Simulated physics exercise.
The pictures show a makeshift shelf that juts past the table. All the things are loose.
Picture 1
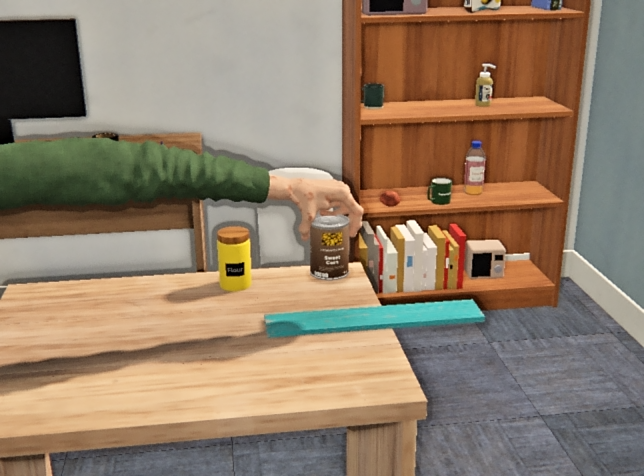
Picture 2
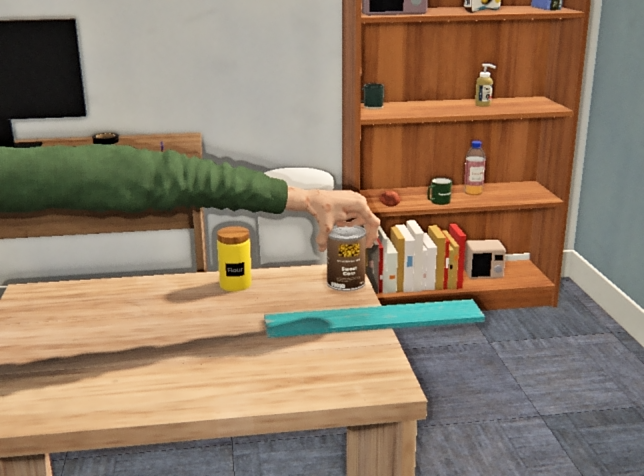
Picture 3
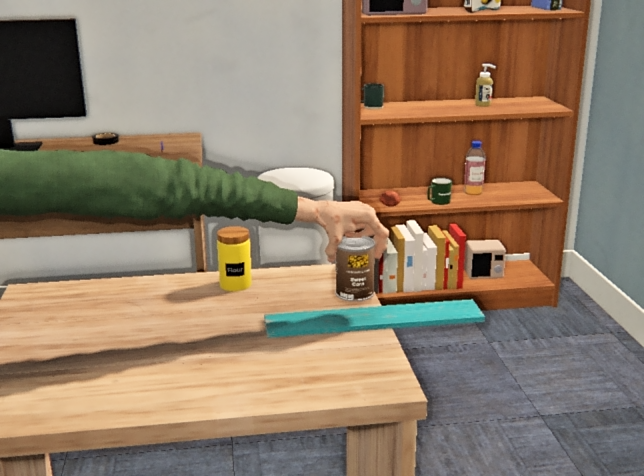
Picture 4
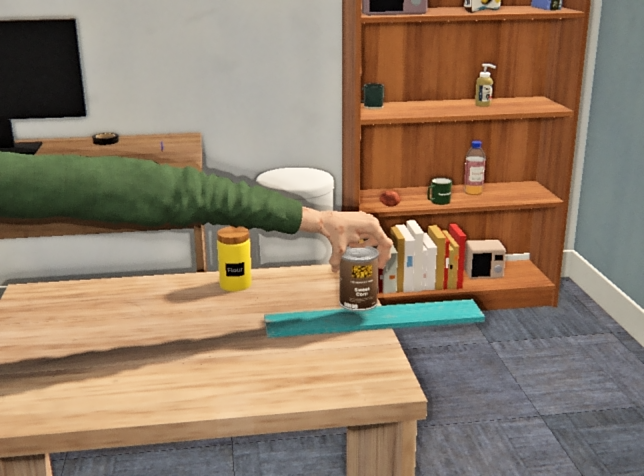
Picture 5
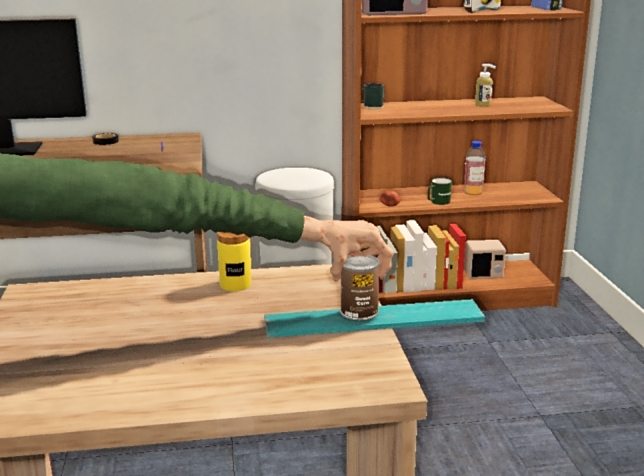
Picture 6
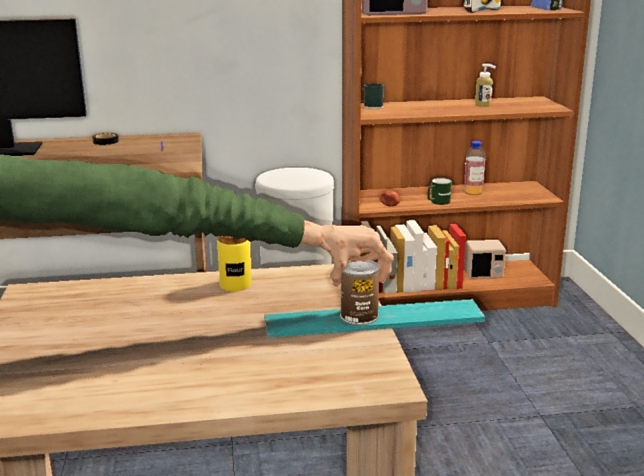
A hand in a green sleeve moved a brown tin a short way right and toward the viewer, then set it on the teal strip at the table's edge, still holding it, while the yellow jar stayed put.
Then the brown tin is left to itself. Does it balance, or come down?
The plank holds.
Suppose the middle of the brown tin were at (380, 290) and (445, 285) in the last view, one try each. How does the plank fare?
In the first case it holds; in the second case it comes down.
Then, 0.20 s later than the last frame, all is still.
Then, 0.50 s later than the last frame, brown tin resting near (360, 292).
When it is over, all 3 as before. End places, in pixels of the last picture, brown tin near (360, 292). The plank keeps its balance.
